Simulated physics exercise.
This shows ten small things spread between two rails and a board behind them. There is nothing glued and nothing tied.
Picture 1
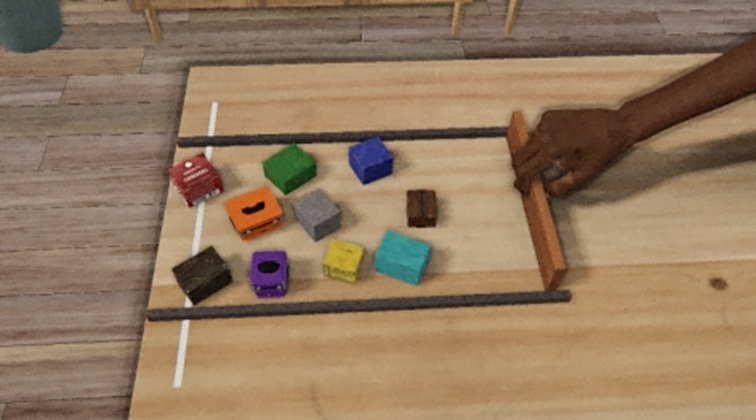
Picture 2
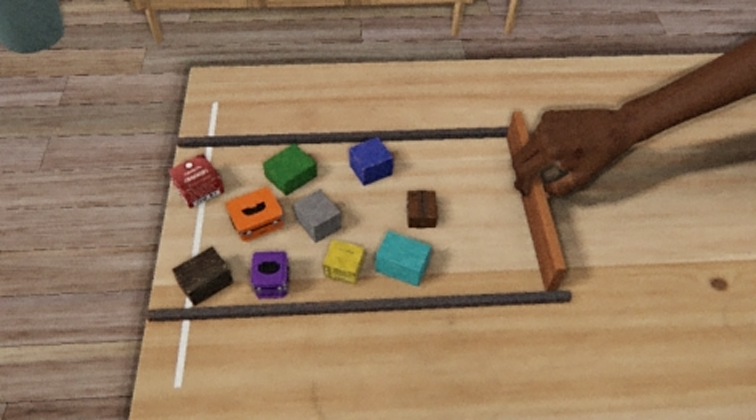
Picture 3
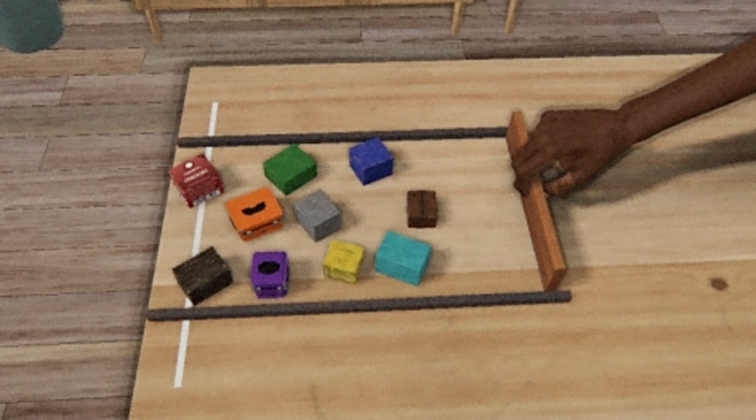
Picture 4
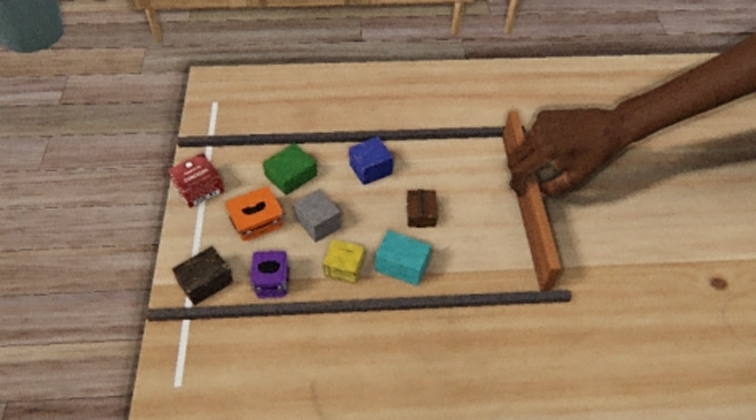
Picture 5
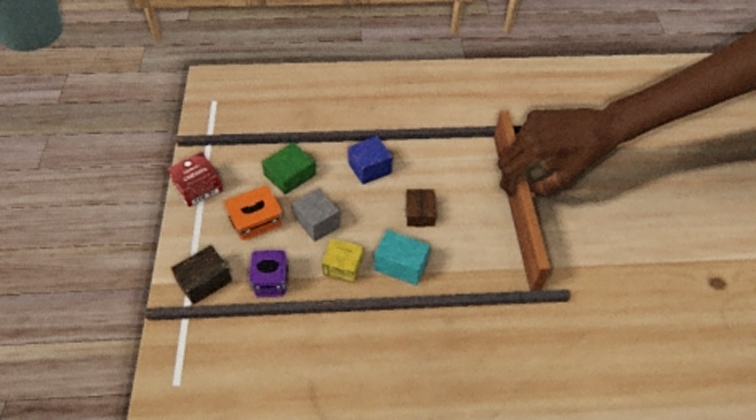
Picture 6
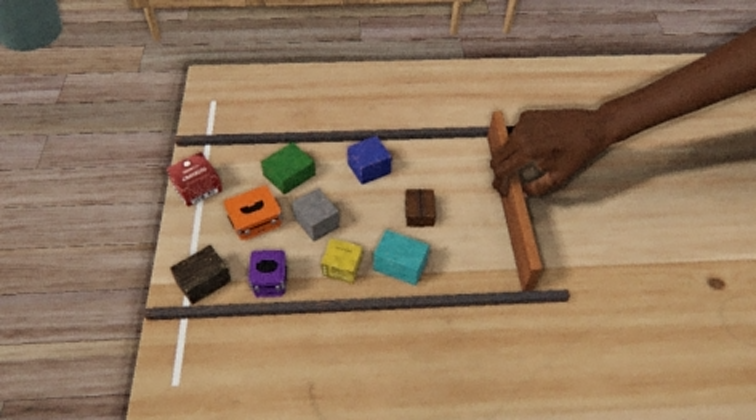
The footage shows small colored blocks and toy-like objects spread between two dark rails on a wooden table, while a hand holds a wooden board at the right, still at first, then sliding it slightly left without touching them.
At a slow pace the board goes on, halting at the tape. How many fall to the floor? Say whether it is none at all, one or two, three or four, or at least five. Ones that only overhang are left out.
I would say at least five.
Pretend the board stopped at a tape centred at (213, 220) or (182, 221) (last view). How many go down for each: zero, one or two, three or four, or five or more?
For the first tape, 5 or more; for the second, 5 or more.
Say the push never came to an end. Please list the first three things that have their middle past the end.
It runs the black block, the red box, and lastly the orange case.
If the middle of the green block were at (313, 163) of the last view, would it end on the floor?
From that start the object does not stay.
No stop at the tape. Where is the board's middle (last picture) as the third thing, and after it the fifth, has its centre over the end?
(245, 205) and (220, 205).
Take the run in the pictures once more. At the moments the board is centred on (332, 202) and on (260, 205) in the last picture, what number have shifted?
That makes 9 at the first spot and 10 at the second.
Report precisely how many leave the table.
Altogether the count is 7.
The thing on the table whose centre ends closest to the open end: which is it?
Ending up nearest is the turquoise block.
Soon after, none off yet; red box at rest near (195, 179); black block at rest near (201, 275); orange case at rest near (254, 214).
Then, none off yet; red box at rest near (195, 179); black block moved a little near (184, 275); orange case moved a little near (241, 213).
Further on, one off so far; red box tipped well over near (148, 186); black block falling near (159, 413); orange case moved well along near (162, 215).
At rest, the number that fall off is five or more; fallen, yellow box, grey block, green block, purple case, orange case, black block and red box.
